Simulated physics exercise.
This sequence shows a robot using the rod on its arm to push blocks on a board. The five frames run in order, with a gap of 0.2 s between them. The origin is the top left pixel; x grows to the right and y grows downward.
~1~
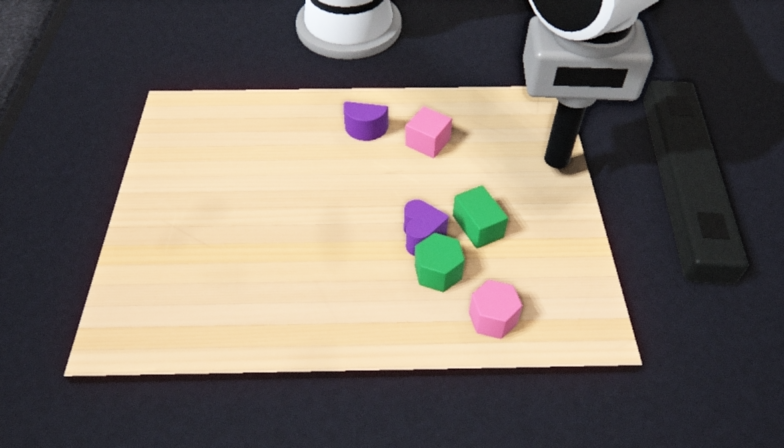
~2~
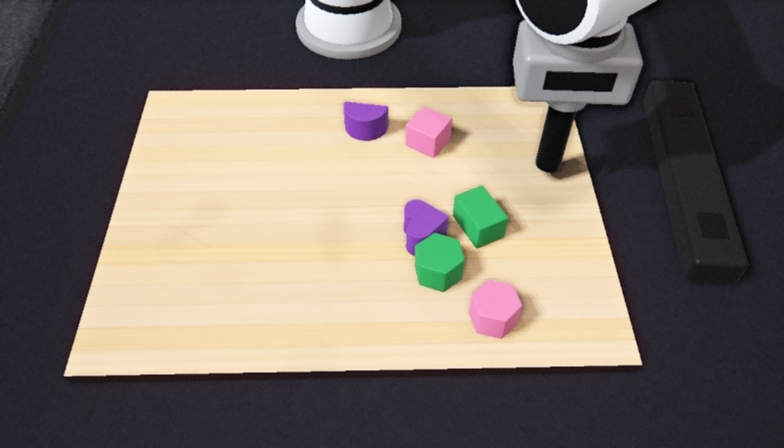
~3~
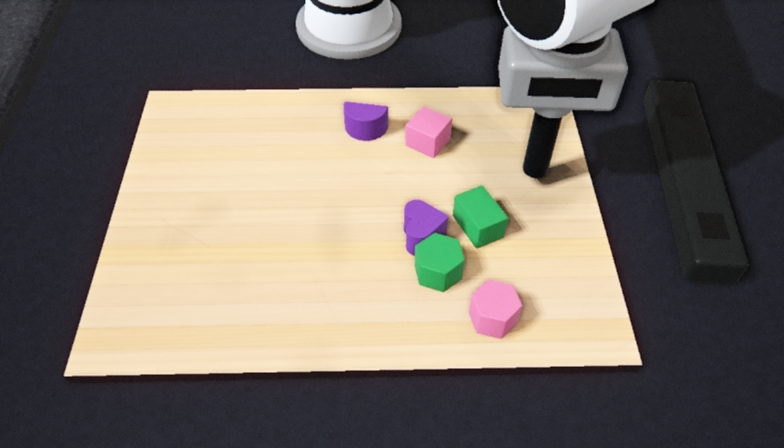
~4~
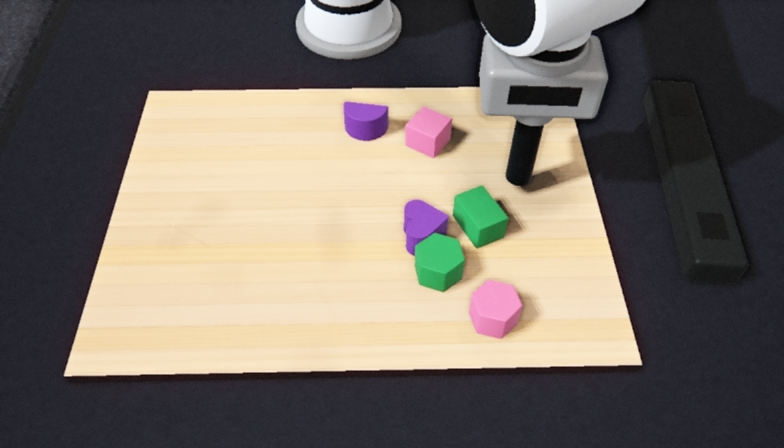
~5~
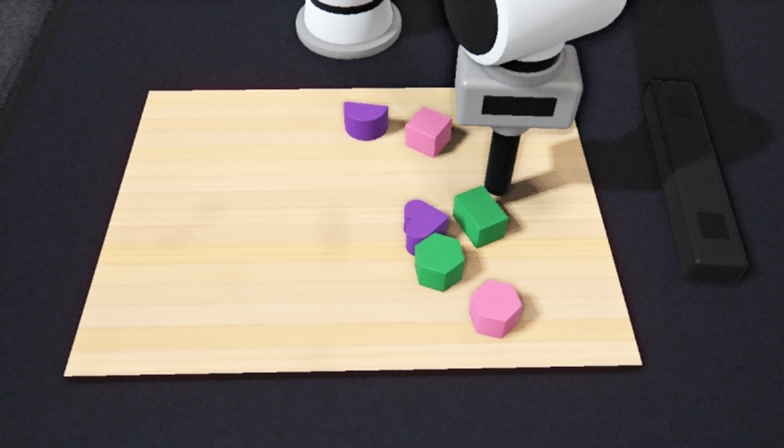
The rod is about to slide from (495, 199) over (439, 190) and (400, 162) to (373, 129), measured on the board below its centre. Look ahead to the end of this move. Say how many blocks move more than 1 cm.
Of all the blocks, just one travels more than a centimetre.
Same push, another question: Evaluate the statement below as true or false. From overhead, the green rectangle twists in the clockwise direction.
The statement is incorrect.
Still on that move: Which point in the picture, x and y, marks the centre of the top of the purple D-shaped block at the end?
My estimate: (348, 98).
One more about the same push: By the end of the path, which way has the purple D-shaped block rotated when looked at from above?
From above, the turn goes anticlockwise.
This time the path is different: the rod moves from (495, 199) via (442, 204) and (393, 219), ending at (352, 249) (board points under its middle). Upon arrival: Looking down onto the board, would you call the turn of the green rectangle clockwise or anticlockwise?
Looking down, my answer is that the green rectangle rotates anticlockwise.
On the path given first. One third of the way, rod at (440, 177); green rectangle at (476, 207), turned 20° anticlockwise.
Two thirds of the way, rod at (400, 149); green rectangle at (476, 207), turned 20° anticlockwise.
At the end, rod at (372, 117); purple D-shaped block at (348, 98), turned 20° anticlockwise; pink square piece in place; green rectangle at (476, 207), turned 20° anticlockwise.
